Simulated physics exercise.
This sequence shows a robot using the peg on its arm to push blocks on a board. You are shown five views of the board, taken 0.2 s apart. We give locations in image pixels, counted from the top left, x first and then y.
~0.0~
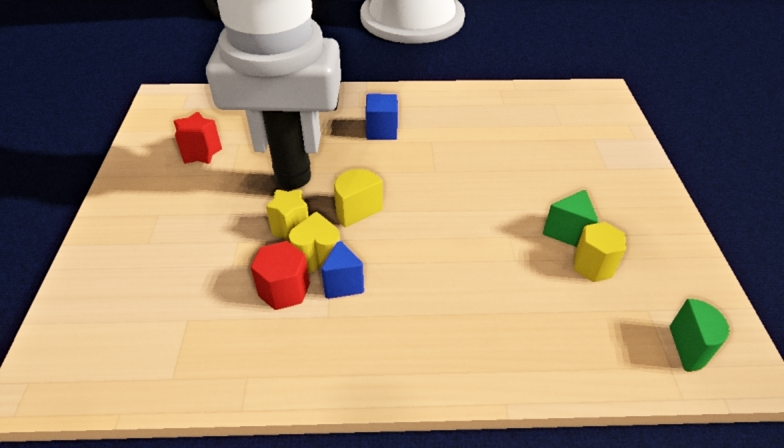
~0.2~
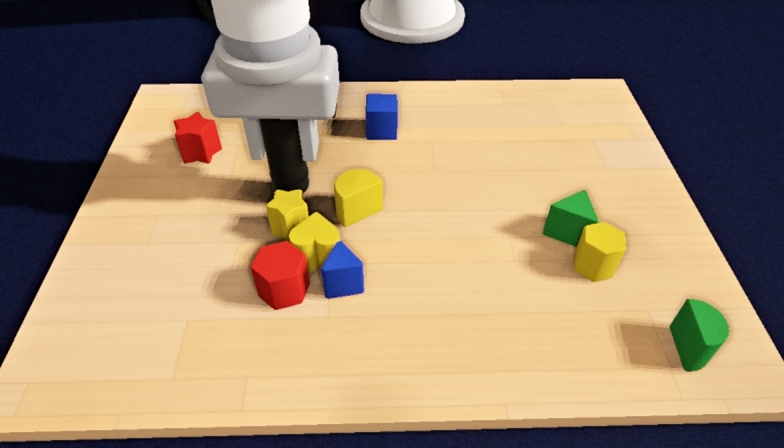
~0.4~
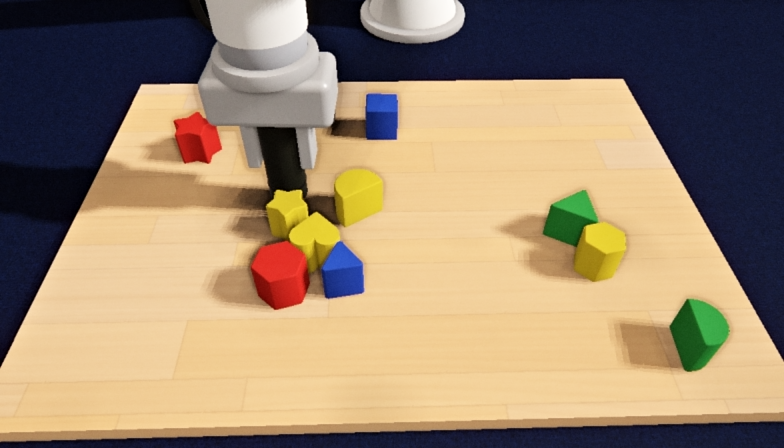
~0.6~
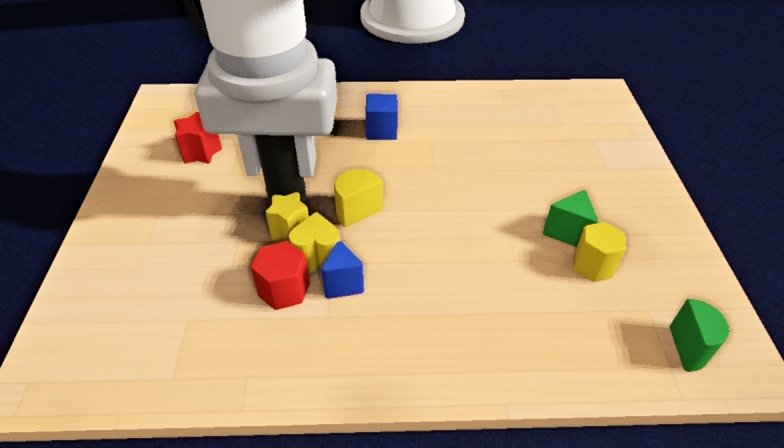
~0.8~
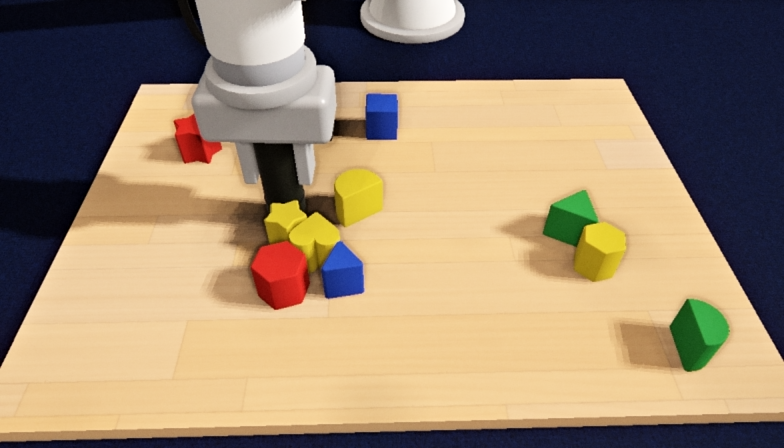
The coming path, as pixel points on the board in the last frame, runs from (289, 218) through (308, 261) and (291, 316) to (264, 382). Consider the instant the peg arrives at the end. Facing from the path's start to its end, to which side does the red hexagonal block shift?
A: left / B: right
B - right.
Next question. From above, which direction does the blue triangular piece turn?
From above, the blue triangular piece will be seen to turn clockwise.
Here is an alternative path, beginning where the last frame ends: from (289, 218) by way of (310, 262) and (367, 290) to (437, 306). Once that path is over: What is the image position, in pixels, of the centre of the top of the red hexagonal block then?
Put as a pixel place, it's (267, 295).
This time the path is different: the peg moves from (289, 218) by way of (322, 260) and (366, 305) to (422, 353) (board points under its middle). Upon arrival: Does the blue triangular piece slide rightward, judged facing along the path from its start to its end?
Answer: No.
The first path, step by step. One third of the way, peg at (307, 253); red hexagonal block at (266, 288), turned 60° clockwise; yellow star at (302, 261); yellow heart-shaped block at (343, 256), turned 45° anticlockwise; blue triangular piece at (368, 272), turned 25° clockwise.
Two thirds of the way, peg at (289, 309); red hexagonal block at (243, 322), turned 100° clockwise; yellow star at (297, 321), turned 15° anticlockwise; yellow heart-shaped block at (343, 256), turned 45° anticlockwise; blue triangular piece at (368, 272), turned 25° clockwise.
At the end, peg at (262, 374); red hexagonal block at (202, 355), turned 170° clockwise; yellow star at (301, 360), turned 70° anticlockwise; yellow heart-shaped block at (343, 256), turned 45° anticlockwise; blue triangular piece at (368, 272), turned 25° clockwise.
